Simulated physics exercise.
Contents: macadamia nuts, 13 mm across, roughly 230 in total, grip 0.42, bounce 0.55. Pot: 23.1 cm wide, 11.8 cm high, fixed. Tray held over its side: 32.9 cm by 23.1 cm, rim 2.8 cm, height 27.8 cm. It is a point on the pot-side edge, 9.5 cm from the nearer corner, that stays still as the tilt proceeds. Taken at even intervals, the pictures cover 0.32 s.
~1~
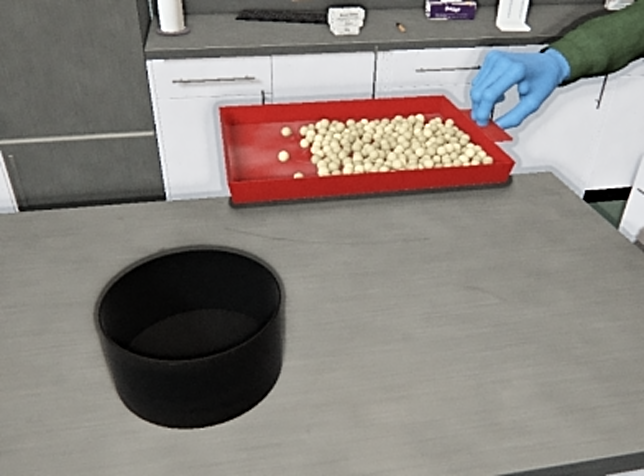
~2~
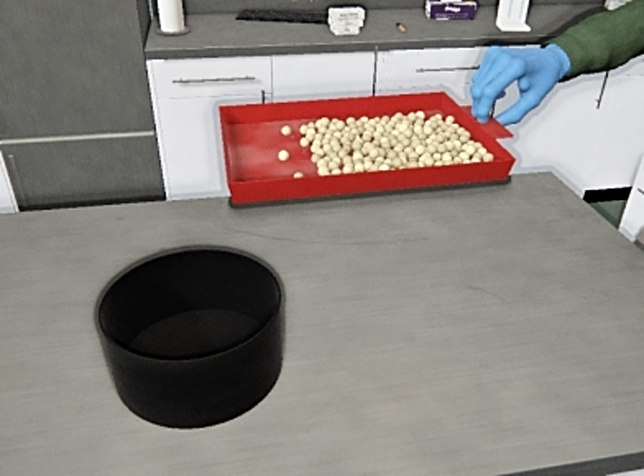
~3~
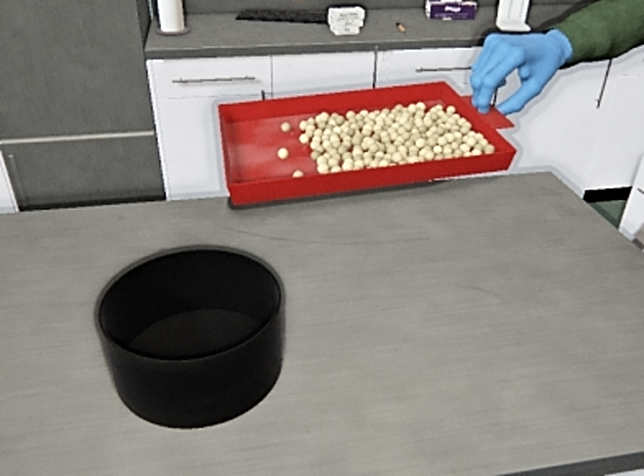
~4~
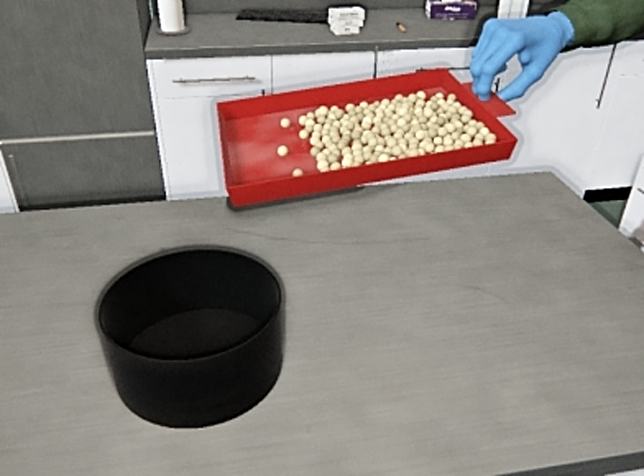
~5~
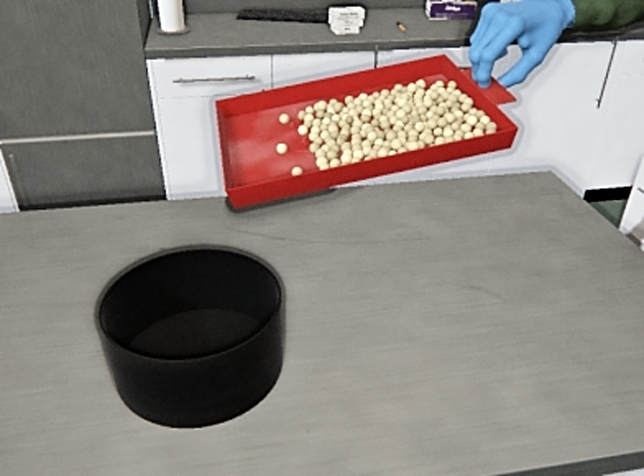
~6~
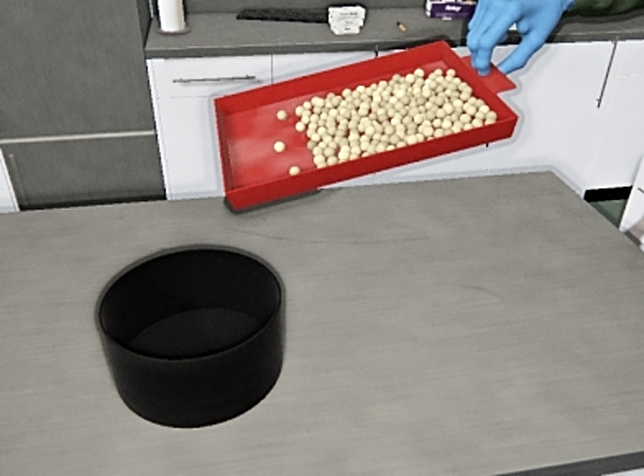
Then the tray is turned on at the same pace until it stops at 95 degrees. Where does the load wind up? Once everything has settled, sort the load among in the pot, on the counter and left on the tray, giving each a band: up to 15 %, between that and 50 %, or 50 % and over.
Pot: 50 % and over; counter: Up to 15 %; tray: Up to 15 %.
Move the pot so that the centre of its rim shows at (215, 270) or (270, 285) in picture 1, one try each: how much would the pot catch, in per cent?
Roughly 70 and 65 percent.
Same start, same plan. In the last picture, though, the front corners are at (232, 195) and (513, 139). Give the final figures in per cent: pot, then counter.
Pot 85; counter 15.
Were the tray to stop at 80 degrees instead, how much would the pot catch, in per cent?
Then about 90 per cent.
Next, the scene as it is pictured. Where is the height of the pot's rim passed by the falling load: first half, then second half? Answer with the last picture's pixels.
First half close to (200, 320), second half close to (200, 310).
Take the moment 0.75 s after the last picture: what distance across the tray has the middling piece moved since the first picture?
Displacement on the tray: Roughly 13 cm.
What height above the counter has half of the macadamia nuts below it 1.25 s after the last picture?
I'd say near 34 cm.
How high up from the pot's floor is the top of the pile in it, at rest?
My guess is around 3.0 centimetres.
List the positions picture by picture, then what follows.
The first frame shows tray tilt 0 degrees, front corners at (233, 181) and (509, 161); middle of the pieces at (386, 148); pot at (192, 299).
The second frame shows tray tilt 1 degrees, front corners at (232, 181) and (510, 158); middle of the pieces at (386, 146).
The third frame shows tray tilt 3 degrees, front corners at (231, 183) and (511, 149), lowest corner left front; middle of the pieces at (386, 140).
The fourth frame shows tray tilt 7 degrees, front corners at (231, 185) and (512, 138), lowest corner left front; middle of the pieces at (386, 133).
The fifth frame shows tray tilt 10 degrees, front corners at (230, 187) and (512, 127), lowest corner left front; middle of the pieces at (386, 125).
The sixth frame shows tray tilt 13 degrees, front corners at (229, 189) and (512, 116), lowest corner left front; middle of the pieces at (399, 117); pot at (192, 298).
Then, 0.75 s after the last picture, tilt 52 degrees; the tray holds 100 %, the pot 0 %.
Then, 1.25 s after the last picture, tilt 77 degrees; the tray holds 95 %, the pot 5 %.
Then, 1.81 s after the last picture, tilt 95 degrees; the tray holds 15 %, the pot 65 %.
In the end, pot 100 %, counter 0 %, tray 0 %.
